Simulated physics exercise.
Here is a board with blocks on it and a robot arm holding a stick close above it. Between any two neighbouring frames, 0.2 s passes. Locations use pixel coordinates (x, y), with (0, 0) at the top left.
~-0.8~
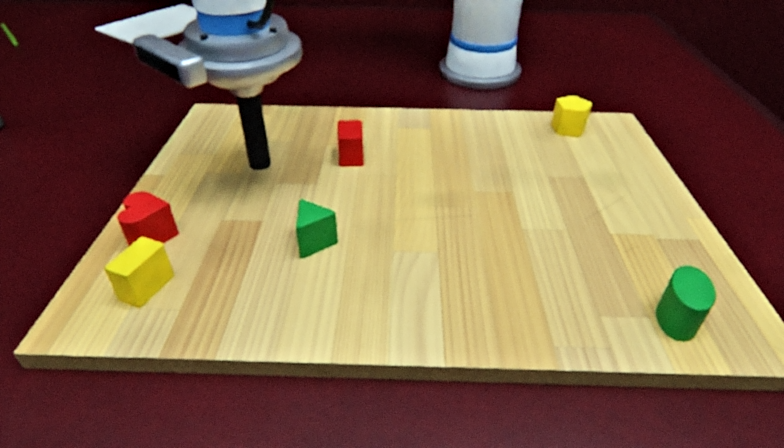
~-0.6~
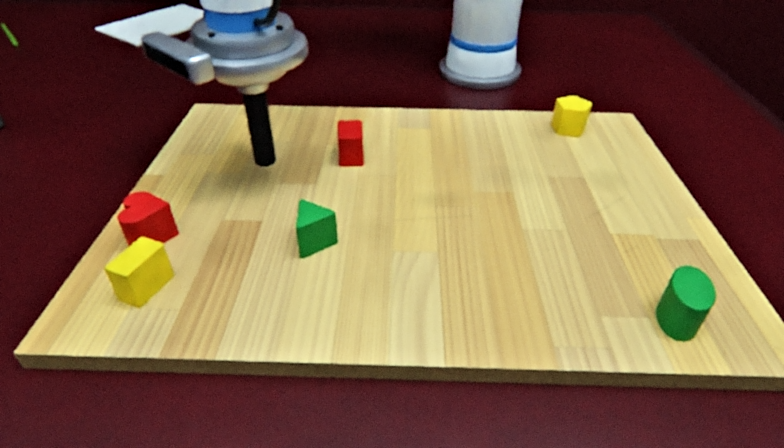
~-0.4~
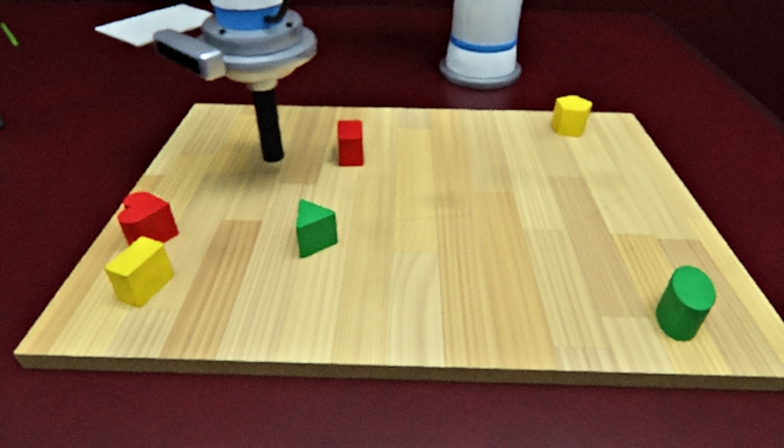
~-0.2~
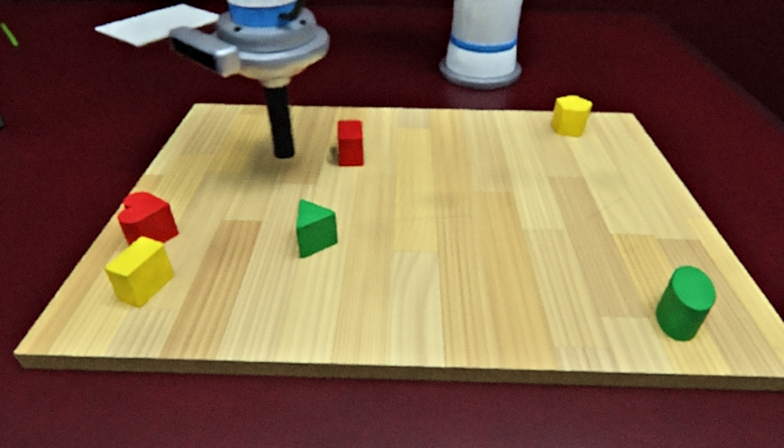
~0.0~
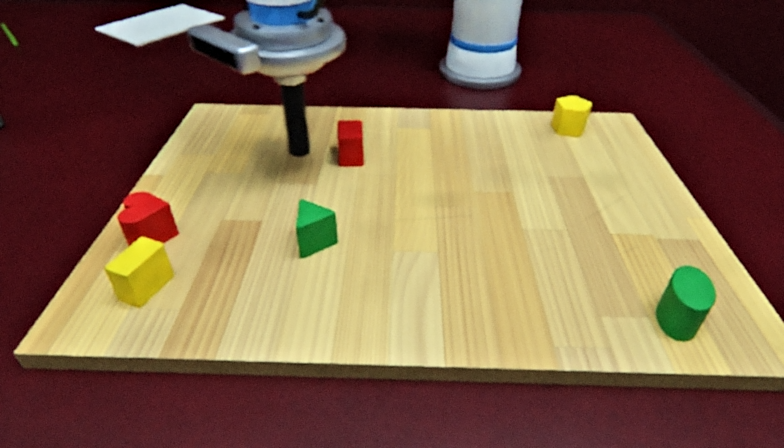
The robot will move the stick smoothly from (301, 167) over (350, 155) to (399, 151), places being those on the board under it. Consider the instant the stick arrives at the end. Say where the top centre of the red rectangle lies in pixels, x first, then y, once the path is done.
The centre of its top face lies at (422, 121).
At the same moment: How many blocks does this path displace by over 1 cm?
There will be one block displaced.
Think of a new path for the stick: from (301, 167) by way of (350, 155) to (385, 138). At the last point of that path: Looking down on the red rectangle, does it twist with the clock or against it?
It turns round clockwise.
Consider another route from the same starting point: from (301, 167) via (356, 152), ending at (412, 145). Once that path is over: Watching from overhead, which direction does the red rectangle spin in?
Clockwise.
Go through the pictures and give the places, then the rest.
Lower end of the stick at (260, 165), tops of blocks, red rectangle at (350, 129), in the first picture.
Stick at (266, 162), blocks as before, in the second picture.
Stick at (274, 158), blocks as before, in the third picture.
Stick at (285, 154), blocks as before, in the fourth picture.
Stick at (300, 152), red rectangle at (350, 129), in the fifth picture.
What follows on the original path. One third of the way, stick at (333, 143); red rectangle at (355, 128).
Two thirds of the way, stick at (366, 138); red rectangle at (388, 124).
At the end, stick at (400, 136); red rectangle at (422, 121).
